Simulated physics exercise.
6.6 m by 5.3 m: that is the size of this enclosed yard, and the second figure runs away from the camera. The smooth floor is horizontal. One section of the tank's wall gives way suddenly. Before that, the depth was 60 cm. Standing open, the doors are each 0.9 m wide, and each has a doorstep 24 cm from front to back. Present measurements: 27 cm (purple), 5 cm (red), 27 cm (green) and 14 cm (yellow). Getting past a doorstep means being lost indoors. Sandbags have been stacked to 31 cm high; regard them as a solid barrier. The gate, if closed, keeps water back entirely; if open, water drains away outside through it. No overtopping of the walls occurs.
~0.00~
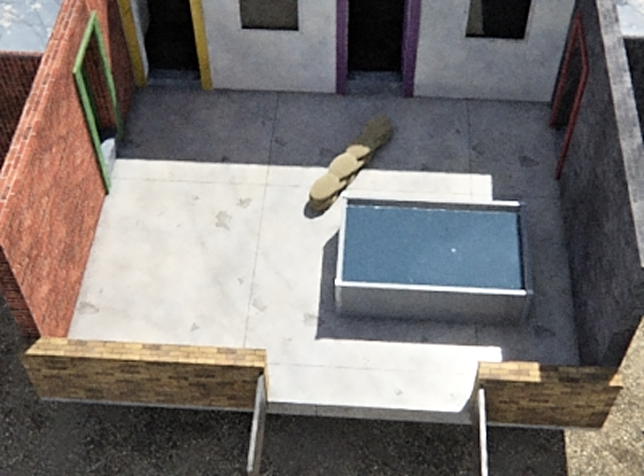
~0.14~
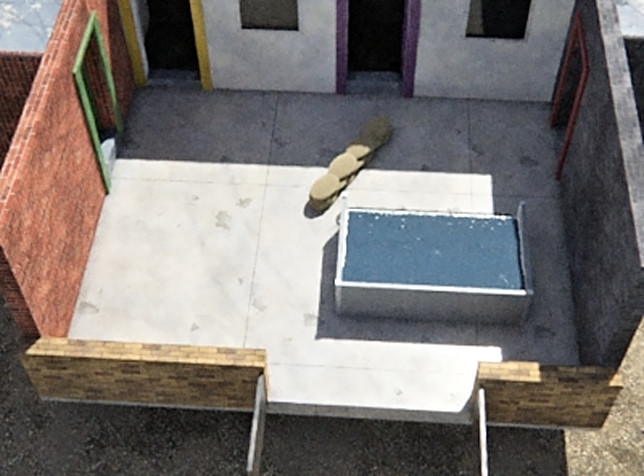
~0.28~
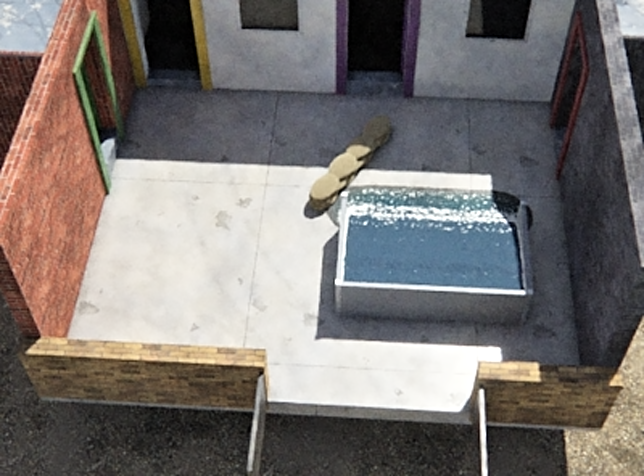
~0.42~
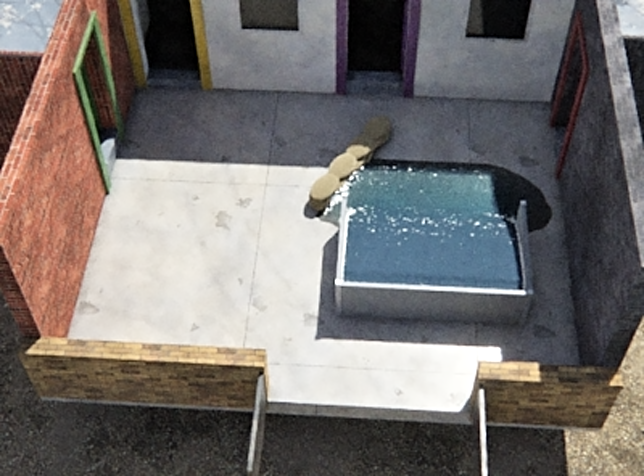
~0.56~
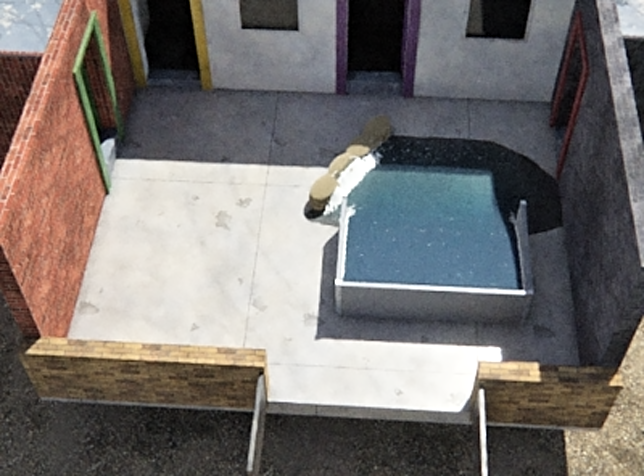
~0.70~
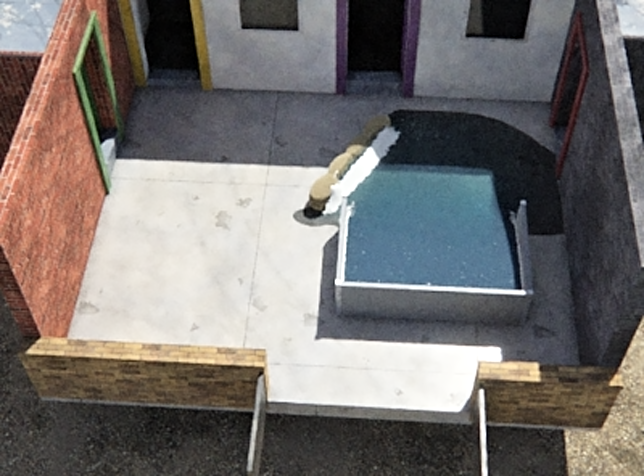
A rectangular tank of blue water stands right of centre in a walled, pale-floored yard, seen from high above by a still camera. Tan sandbags lie in a slanting row behind it, between red brick at left, dark wall at right, and yellow and purple doorways behind. The tank's far side opens, and water pours out, foams against the sandbags and spreads darkly backward and rightward.
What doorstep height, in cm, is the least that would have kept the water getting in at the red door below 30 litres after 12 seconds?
The least height is about 22 cm.
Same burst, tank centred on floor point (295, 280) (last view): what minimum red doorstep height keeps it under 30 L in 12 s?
Roughly 13.5 centimetres.
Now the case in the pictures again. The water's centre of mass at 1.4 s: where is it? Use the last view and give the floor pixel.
The balance point sits at roughly (435, 200).
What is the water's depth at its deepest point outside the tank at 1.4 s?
Roughly 48 cm.
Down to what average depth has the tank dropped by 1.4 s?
Around 23 cm deep on average.
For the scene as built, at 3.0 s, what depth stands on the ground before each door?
In cm - purple: 13, red: 21, green: 0, yellow: 2.
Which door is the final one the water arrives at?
Green.
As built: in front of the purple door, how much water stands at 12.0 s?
Lab note: Depth approx. 5.0 cm.
After 1.4 s water covers 25 % of the floor, deepest (48 cm) near (440, 100); 11 cm at the red door, 1 litre in over its 5 cm doorstep.
After 3.0 s water covers 50 % of the floor, deepest (32 cm) near (545, 112); 21 cm at the red door, 120 litres in over its 5 cm doorstep.
After 12.0 s water covers 95 % of the floor, deepest (9 cm) near (522, 119); 8 cm at the red door, 278 litres in over its 5 cm doorstep.
At the red door as built, the water arrived by 0.8 s and peaked near 27 cm at 2.4 s.
Run again over the same 12 s with other heights there, 50 litres in over 18.5 cm, 22 litres over 24.5 cm. The limit of 30 litres is kept from about 22 cm up.
